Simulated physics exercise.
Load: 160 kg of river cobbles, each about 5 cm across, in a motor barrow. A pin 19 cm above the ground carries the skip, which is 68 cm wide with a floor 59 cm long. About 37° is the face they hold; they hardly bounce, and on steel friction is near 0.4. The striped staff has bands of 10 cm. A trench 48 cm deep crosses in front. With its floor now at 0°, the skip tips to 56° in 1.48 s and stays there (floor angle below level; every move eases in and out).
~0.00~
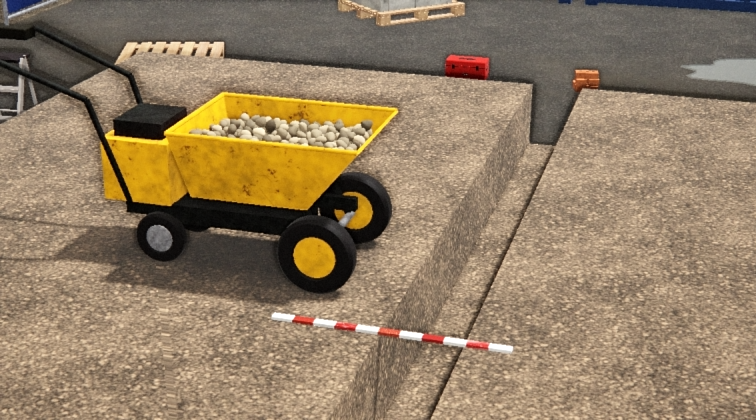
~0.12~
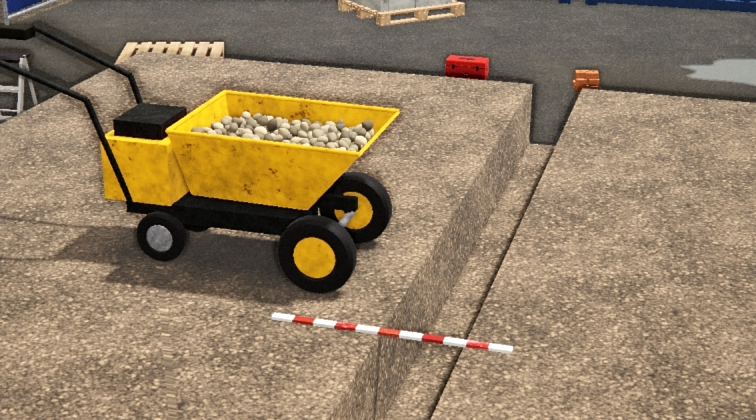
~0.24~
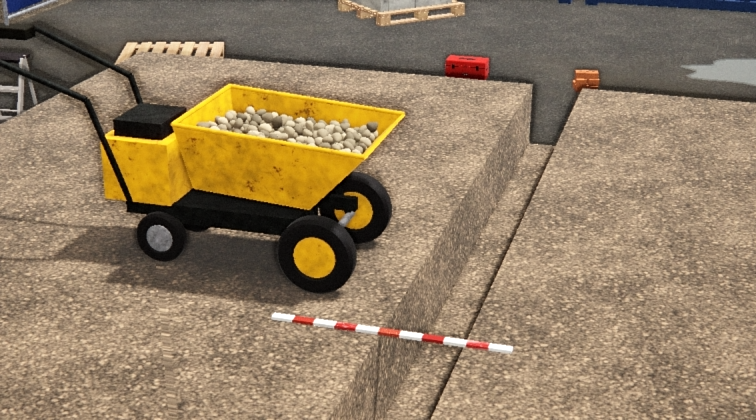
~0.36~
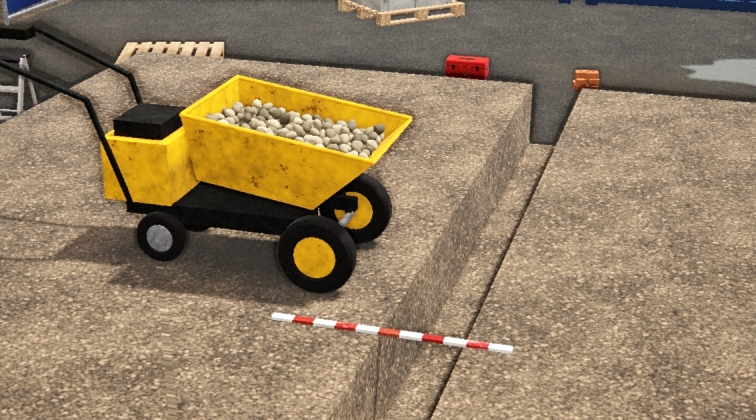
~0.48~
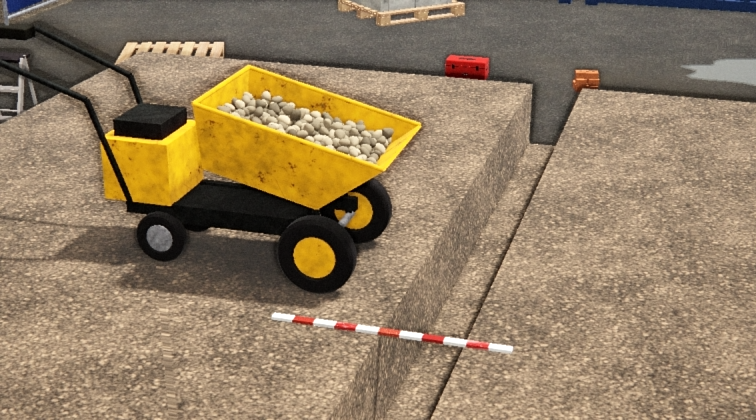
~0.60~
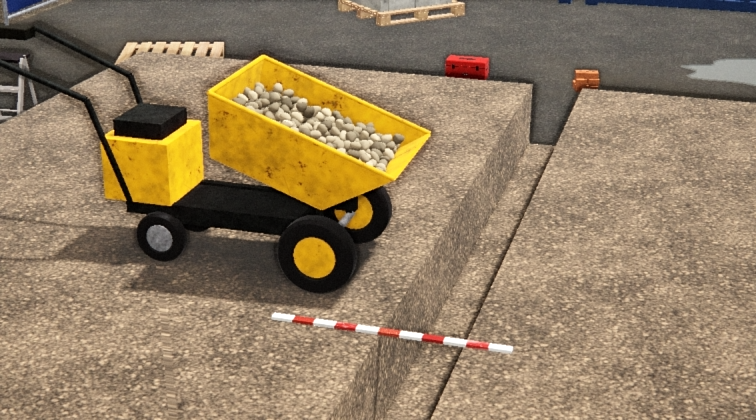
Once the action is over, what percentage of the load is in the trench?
About 44 in every hundred.
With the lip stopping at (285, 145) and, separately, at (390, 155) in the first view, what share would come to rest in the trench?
That gives roughly 40 per cent and roughly 20 per cent.
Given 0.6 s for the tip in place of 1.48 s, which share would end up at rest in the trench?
30 %.
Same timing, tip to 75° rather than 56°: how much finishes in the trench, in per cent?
It comes out at about 65 percent.
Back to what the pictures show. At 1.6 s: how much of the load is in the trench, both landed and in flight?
10 per cent, give or take.
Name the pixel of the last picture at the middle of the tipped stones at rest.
At about pixel (469, 360) in the last view.
After 1.1 s the floor is at 47°; 100 % in the skip; the foremost stones are at (416, 208).
After 1.6 s the floor is at 56°; 91 % in the skip, 8 % in the trench, 1 % past the trench; the foremost stones are at (504, 285).
After 1.9 s the floor is at 56°; 70 % in the skip, 19 % in the trench, 11 % past the trench; the foremost stones are at (563, 308).
After 3.9 s the floor is at 56°; 41 % in the skip, 44 % in the trench, 15 % past the trench; the foremost stones are at (628, 309).
